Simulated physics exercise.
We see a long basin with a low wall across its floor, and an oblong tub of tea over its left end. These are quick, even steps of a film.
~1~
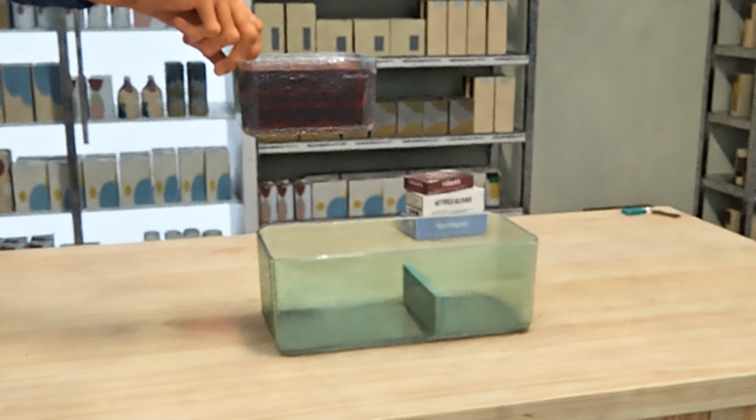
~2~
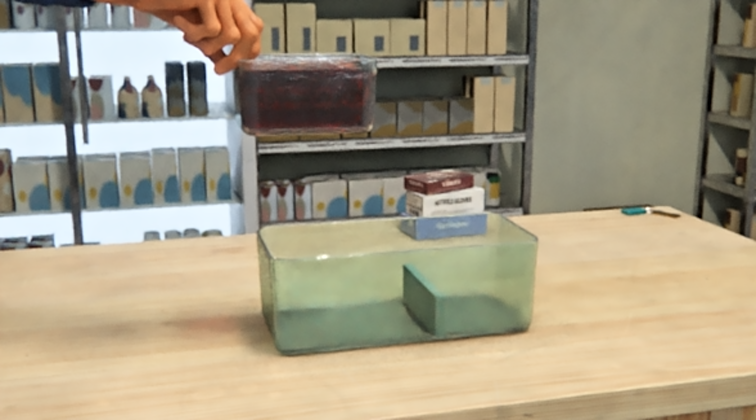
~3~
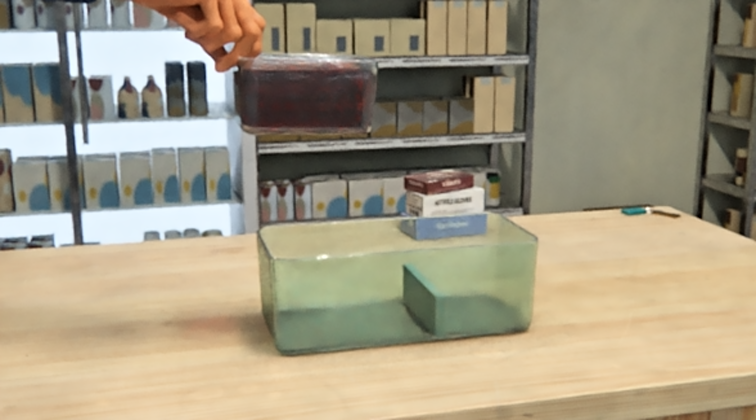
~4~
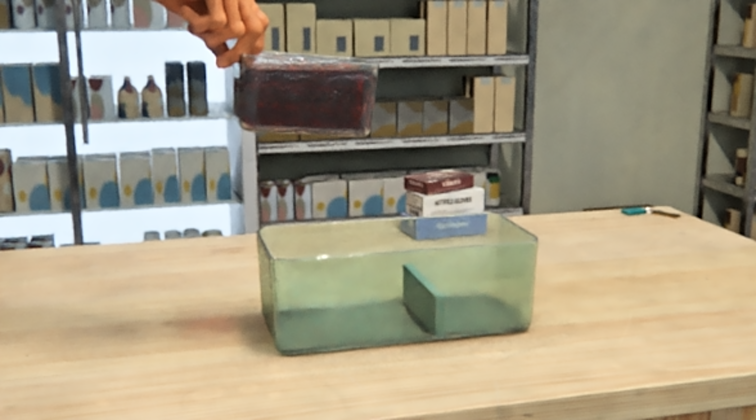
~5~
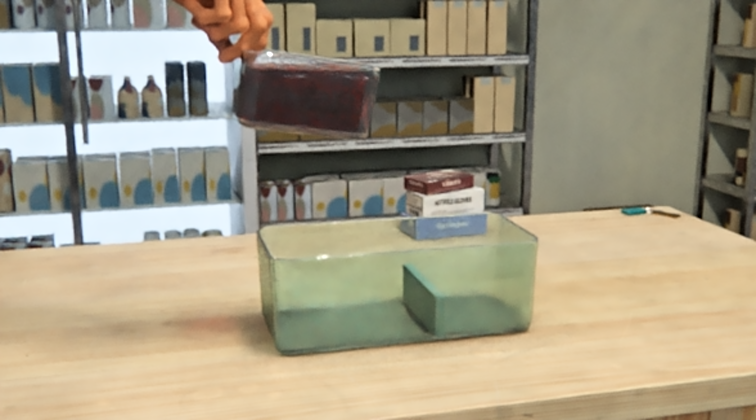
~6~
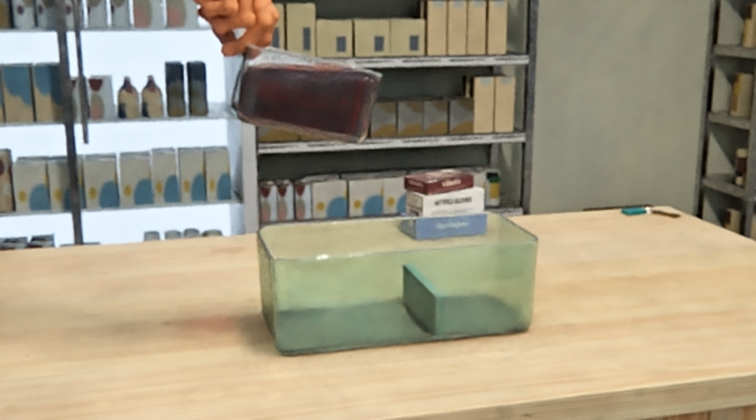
In a room lined with stocked shelves, a pale wooden table is seen from the front and slightly above. A long, clear greenish basin with a low teal wall across its floor sits before a small maroon, white and blue box, while a hand holds an oblong tub of dark red tea above its left end. The hand slowly tilts the tub slightly down to the right, and the camera stays still.
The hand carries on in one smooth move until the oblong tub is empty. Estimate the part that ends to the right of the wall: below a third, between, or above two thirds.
The share right of the wall is between a third and two thirds.
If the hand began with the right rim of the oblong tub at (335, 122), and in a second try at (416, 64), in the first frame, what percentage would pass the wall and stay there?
Near 5 % and 70 %.
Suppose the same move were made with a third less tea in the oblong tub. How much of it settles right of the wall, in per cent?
It comes to 30 per cent or so.
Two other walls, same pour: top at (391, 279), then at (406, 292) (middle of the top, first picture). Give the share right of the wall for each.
The first gives 75 %, the second 60 %.
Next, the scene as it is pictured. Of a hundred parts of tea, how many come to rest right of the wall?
Close to 50 per cent.
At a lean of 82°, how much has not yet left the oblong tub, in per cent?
Some 40 per cent.
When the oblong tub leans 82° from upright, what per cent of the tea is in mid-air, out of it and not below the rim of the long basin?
Close to 50 per cent.
A moment on, the tilt is 82° and 38 per cent is still to pour, 2 is left of the wall and 12 right of it.
Next, the tilt is 117° and 3 per cent is still to pour, 33 is left of the wall and 53 right of it.
Then the tilt is 119° and 0 per cent is still to pour, 43 is left of the wall and 52 right of it.
Later the tilt is 119° and 0 per cent is still to pour, 43 is left of the wall and 52 right of it.
At rest 43 per cent lies left of the wall, 52 right of it and 5 outside.
